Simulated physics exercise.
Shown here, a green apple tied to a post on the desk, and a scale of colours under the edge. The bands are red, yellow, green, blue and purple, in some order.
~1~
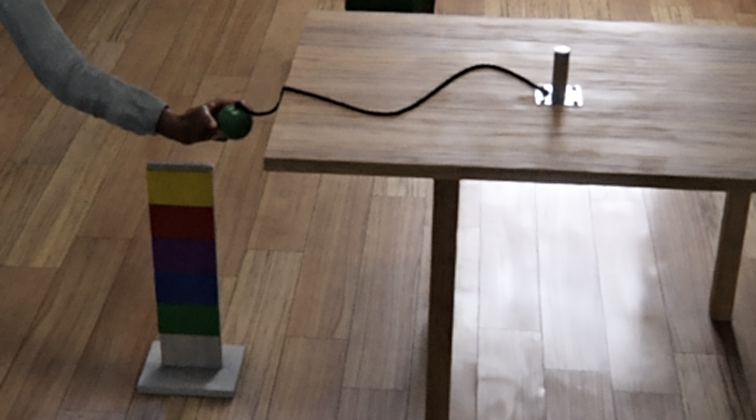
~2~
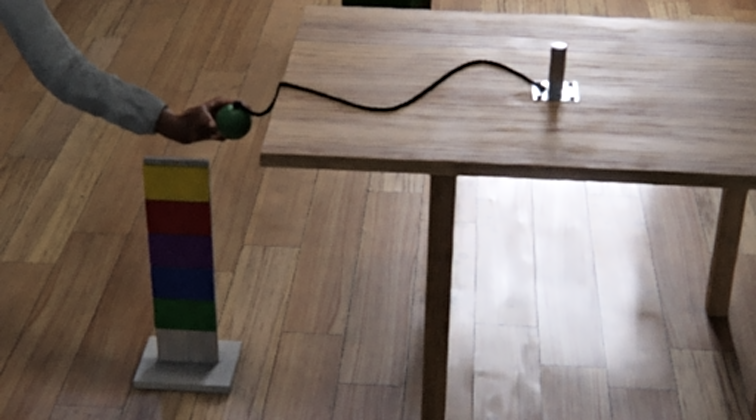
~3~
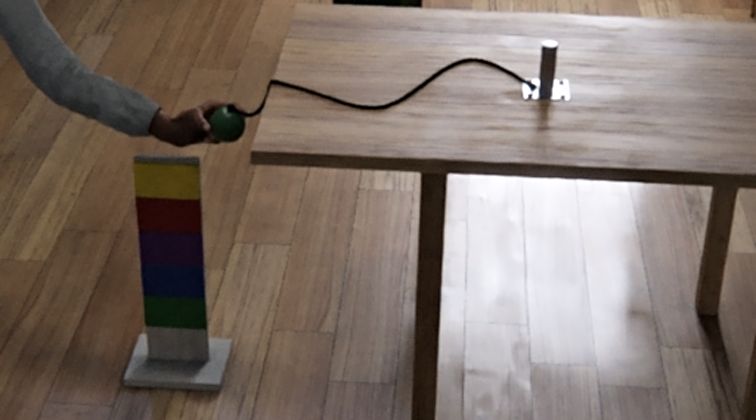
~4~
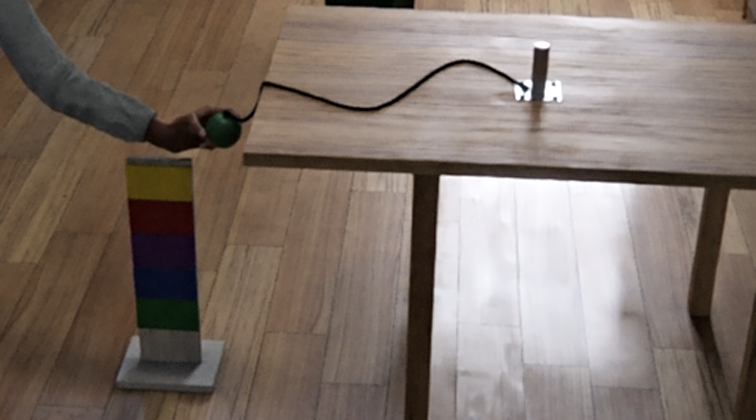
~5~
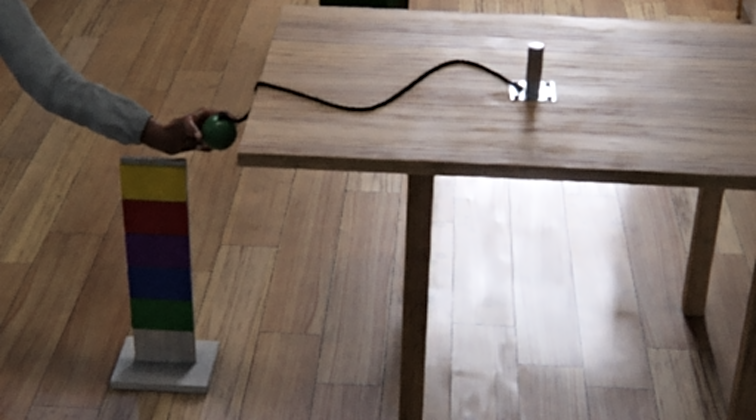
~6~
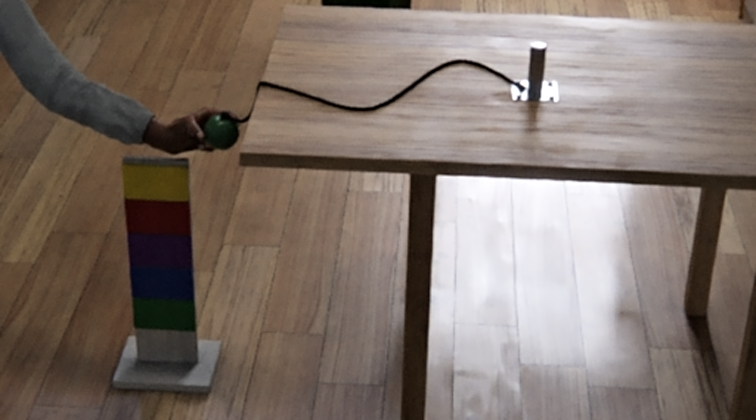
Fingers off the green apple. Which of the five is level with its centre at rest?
Its centre hangs level with the purple band.
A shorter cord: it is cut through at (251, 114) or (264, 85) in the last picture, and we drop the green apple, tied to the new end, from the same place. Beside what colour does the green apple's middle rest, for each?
Try by try: Red; yellow.
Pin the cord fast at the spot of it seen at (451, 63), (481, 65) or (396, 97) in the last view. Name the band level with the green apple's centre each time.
Taking them in turn: Red; red; yellow.
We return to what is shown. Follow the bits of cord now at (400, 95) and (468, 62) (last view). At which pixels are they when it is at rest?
About (322, 78), and the other about (438, 85).
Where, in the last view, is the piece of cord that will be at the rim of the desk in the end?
Near (352, 109).
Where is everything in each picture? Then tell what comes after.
In the first picture, green apple (235, 122); yellow (180, 189); red (182, 223); purple (184, 256); blue (186, 289); green (188, 320).
In the second picture, green apple (234, 122); cord through (520, 74) (459, 68) (423, 93) (361, 107) (295, 87).
In the third picture, green apple (228, 125).
In the fourth picture, green apple (224, 130); cord through (503, 74) (442, 68) (406, 93) (344, 107) (278, 86).
In the fifth picture, green apple (220, 132).
In the sixth picture, green apple (222, 132); cord through (499, 74) (439, 68) (403, 93) (340, 107) (274, 86).
Soon after, apple near (228, 237); level with red.
After that, apple near (288, 237); level with purple.
And then, apple near (256, 247); level with purple.
In the end, apple near (265, 248); level with purple. Its middle rests at the purple band.
